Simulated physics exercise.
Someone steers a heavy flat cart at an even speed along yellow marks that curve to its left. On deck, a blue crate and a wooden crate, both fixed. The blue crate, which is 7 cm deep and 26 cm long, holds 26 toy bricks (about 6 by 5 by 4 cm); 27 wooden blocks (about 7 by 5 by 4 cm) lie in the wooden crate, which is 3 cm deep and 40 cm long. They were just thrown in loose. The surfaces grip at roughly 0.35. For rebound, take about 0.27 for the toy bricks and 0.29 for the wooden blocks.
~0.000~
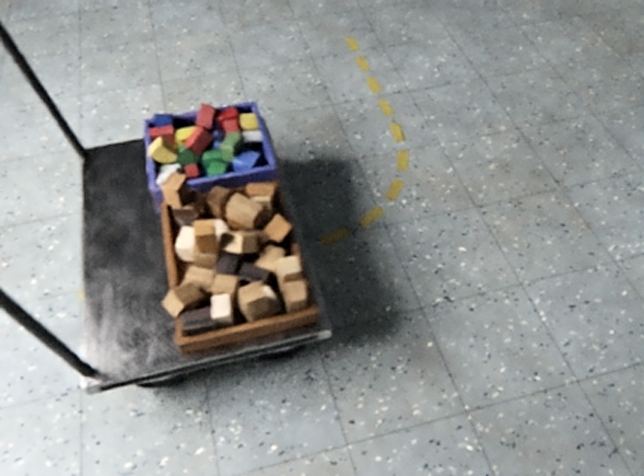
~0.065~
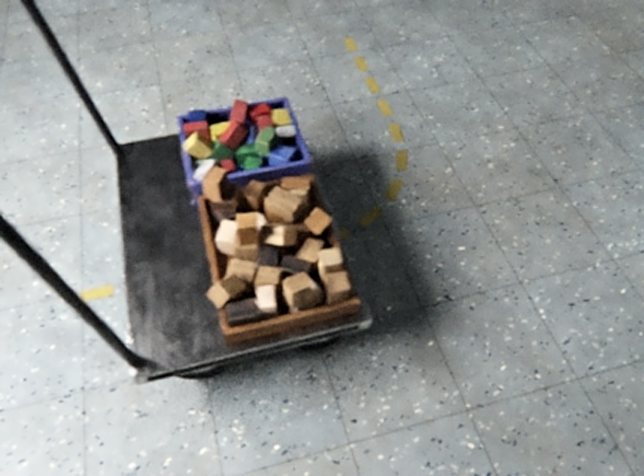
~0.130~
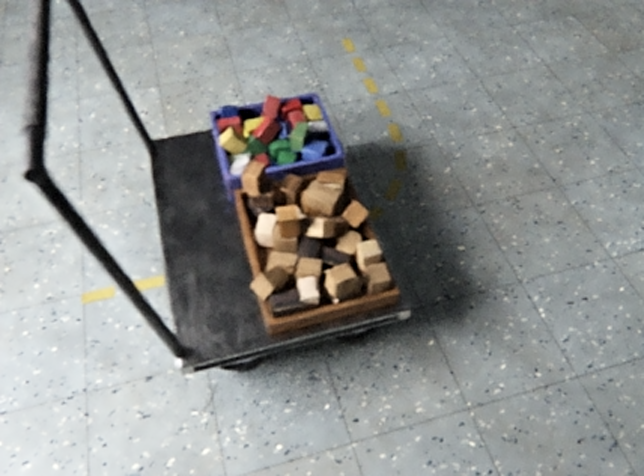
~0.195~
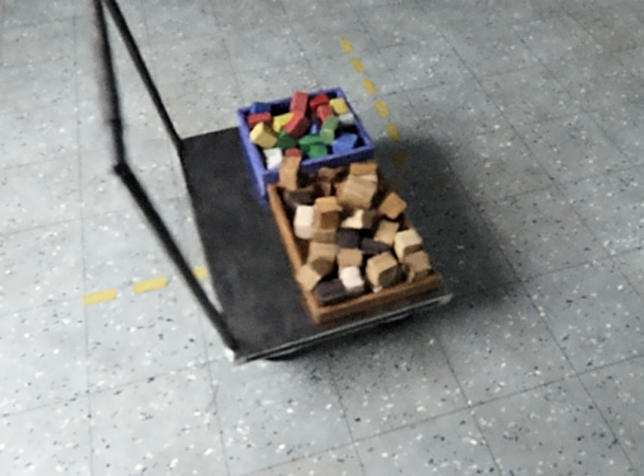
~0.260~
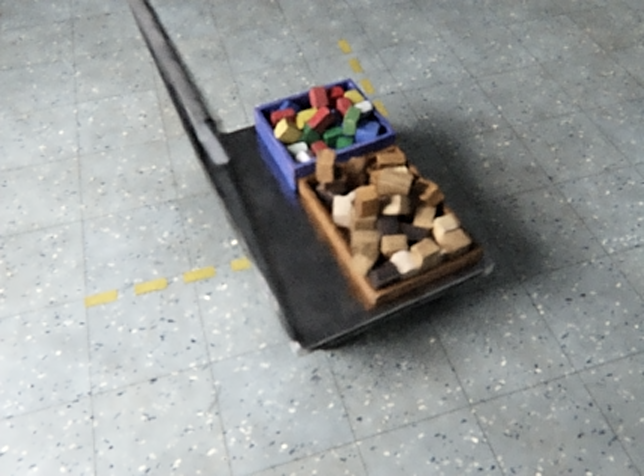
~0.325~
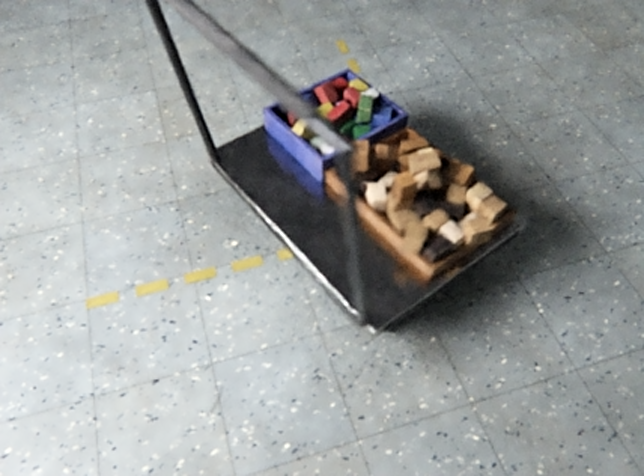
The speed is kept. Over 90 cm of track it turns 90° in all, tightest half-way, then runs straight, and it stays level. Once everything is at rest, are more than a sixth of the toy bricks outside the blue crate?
No: I expect the losses to fall short of a sixth.
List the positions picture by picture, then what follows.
In the first frame (places track the rim corner closest to us here, unless another is named; the camera moves round a little), blue crate (by its farthest rim corner) (255, 104); wooden crate (180, 339); heading changed by 0°, 0 cm rolled; all still inside.
The second frame shows blue crate (286, 100); wooden crate (226, 329); heading changed by 0°, 9 cm rolled.
The third frame shows blue crate (316, 95); wooden crate (270, 320); heading changed by 0°, 19 cm rolled.
The fourth frame shows blue crate (340, 89); wooden crate (318, 309); heading changed by 2°, 28 cm rolled.
The fifth frame shows blue crate (350, 81); wooden crate (375, 292); heading changed by 9°, 38 cm rolled.
The sixth frame shows blue crate (349, 71); wooden crate (431, 265); heading changed by 20°, 47 cm rolled; all still inside.
After 0.45 s, the blue crate has all 26 and the wooden crate is down by 2 of 27.
After 0.57 s, the blue crate has all 26 and the wooden crate is down by 4 of 27.
After 0.75 s, the blue crate has all 26 and the wooden crate is down by 6 of 27.
When it is over (at 1.21 s), the blue crate has all 26 and the wooden crate is down by 7 of 27. Asked share, 0 of 26, 0 per cent.
